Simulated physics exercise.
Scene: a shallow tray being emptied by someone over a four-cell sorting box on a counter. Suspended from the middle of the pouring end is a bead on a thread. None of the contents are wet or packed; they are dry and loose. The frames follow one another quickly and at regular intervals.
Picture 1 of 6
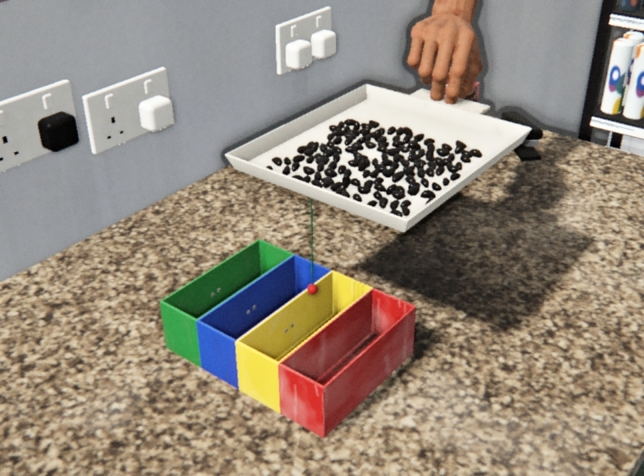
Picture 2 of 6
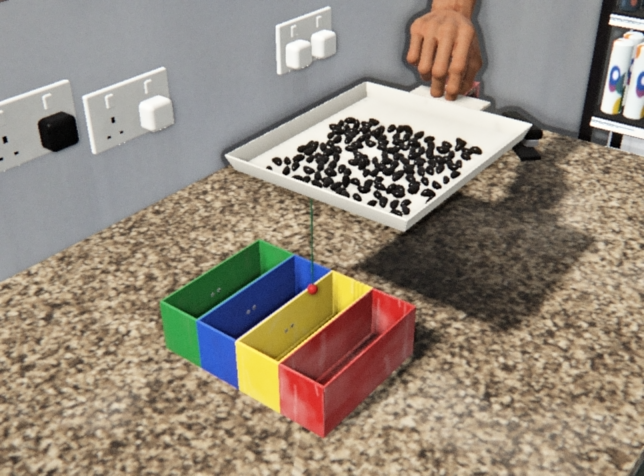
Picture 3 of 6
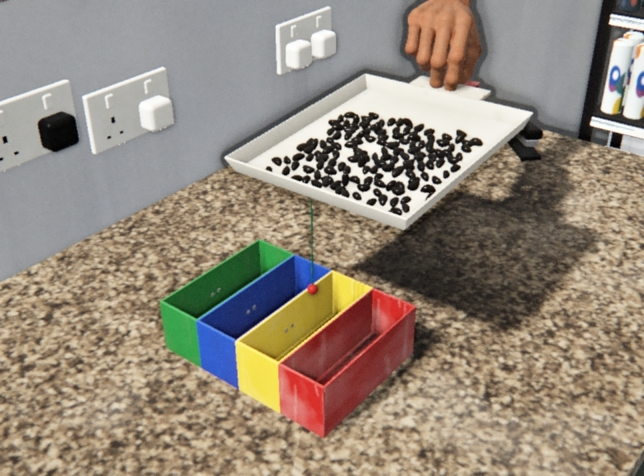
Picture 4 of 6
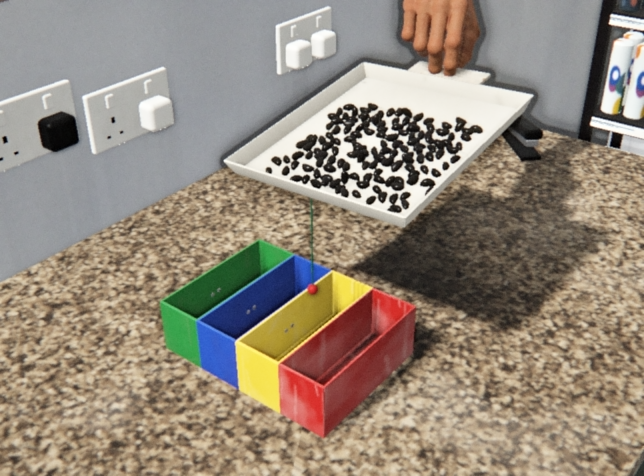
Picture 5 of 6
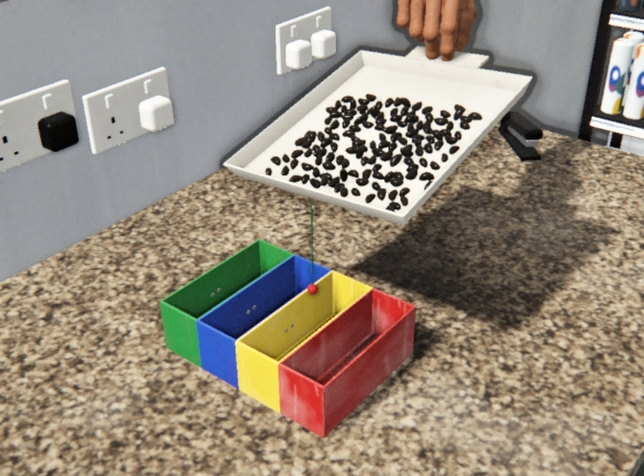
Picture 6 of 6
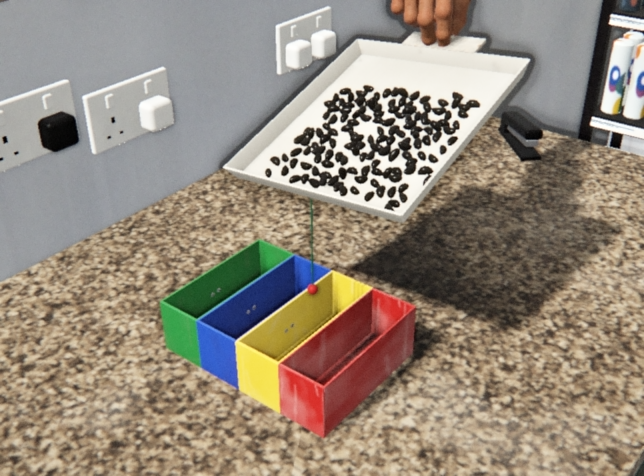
In this clip, a hand holds a shallow white tray of loose black beans above green, blue, yellow and red cells on a speckled counter, gradually raising its far end while the pouring end dips slightly toward its left corner.
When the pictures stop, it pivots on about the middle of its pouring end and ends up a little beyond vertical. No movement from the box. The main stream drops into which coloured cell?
It drops into the green cell.
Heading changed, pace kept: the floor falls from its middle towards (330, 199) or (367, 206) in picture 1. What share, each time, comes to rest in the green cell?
The share is 0 per cent in the first and 0 per cent in the second.
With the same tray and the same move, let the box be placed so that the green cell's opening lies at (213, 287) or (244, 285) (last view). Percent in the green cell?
Close to 50 in a hundred, then close to 50 in a hundred.
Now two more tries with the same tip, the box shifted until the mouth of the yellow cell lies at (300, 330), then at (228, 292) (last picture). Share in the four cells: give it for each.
In order, about 90 and 90 in a hundred.
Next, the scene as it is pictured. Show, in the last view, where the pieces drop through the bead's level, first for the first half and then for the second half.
The opening part goes through (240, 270); what follows goes through (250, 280).
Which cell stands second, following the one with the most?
That is the cell in blue.
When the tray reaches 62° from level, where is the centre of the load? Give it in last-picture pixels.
Around (303, 155).
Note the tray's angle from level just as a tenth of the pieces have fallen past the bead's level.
Angle: Approx. 90 degrees.
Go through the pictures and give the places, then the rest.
In the first picture, corners of the pouring end near (235, 154) and (405, 215), level; middle of the load near (375, 163), black beans; bead on its thread near (313, 289); green cell near (181, 330); blue cell near (218, 350); yellow cell near (258, 372); red cell near (302, 396).
In the second picture, corners of the pouring end near (234, 155) and (404, 215), level; middle of the load near (375, 161).
In the third picture, corners of the pouring end near (234, 156) and (404, 214), tipped barely, lowest at the left corner; middle of the load near (375, 157).
In the fourth picture, corners of the pouring end near (233, 159) and (402, 212), tipped a little, lowest at the left corner; middle of the load near (374, 152).
In the fifth picture, corners of the pouring end near (233, 162) and (401, 210), tipped a little, lowest at the left corner; middle of the load near (373, 146).
In the sixth picture, corners of the pouring end near (232, 164) and (399, 208), tipped clearly, lowest at the left corner; middle of the load near (371, 140); green cell near (181, 330); blue cell near (218, 350); yellow cell near (258, 372); red cell near (302, 396).
Shortly afterwards, tray tipped steeply; all but a few on the tray; only a few falling or outside the box.
Next, tray tipped past a quarter turn; near a quarter on the tray; near a quarter in the green cell; a little in the blue cell; only a few in the yellow cell; near a third falling or outside the box.
Some moments later, tray tipped past a quarter turn; near half in the green cell; near a quarter in the blue cell; a little in the yellow cell; only a few in the red cell; a little falling or outside the box.
In the end, tray tipped past a quarter turn; near half in the green cell; near a quarter in the blue cell; a little in the yellow cell; only a few in the red cell; a little outside the box.
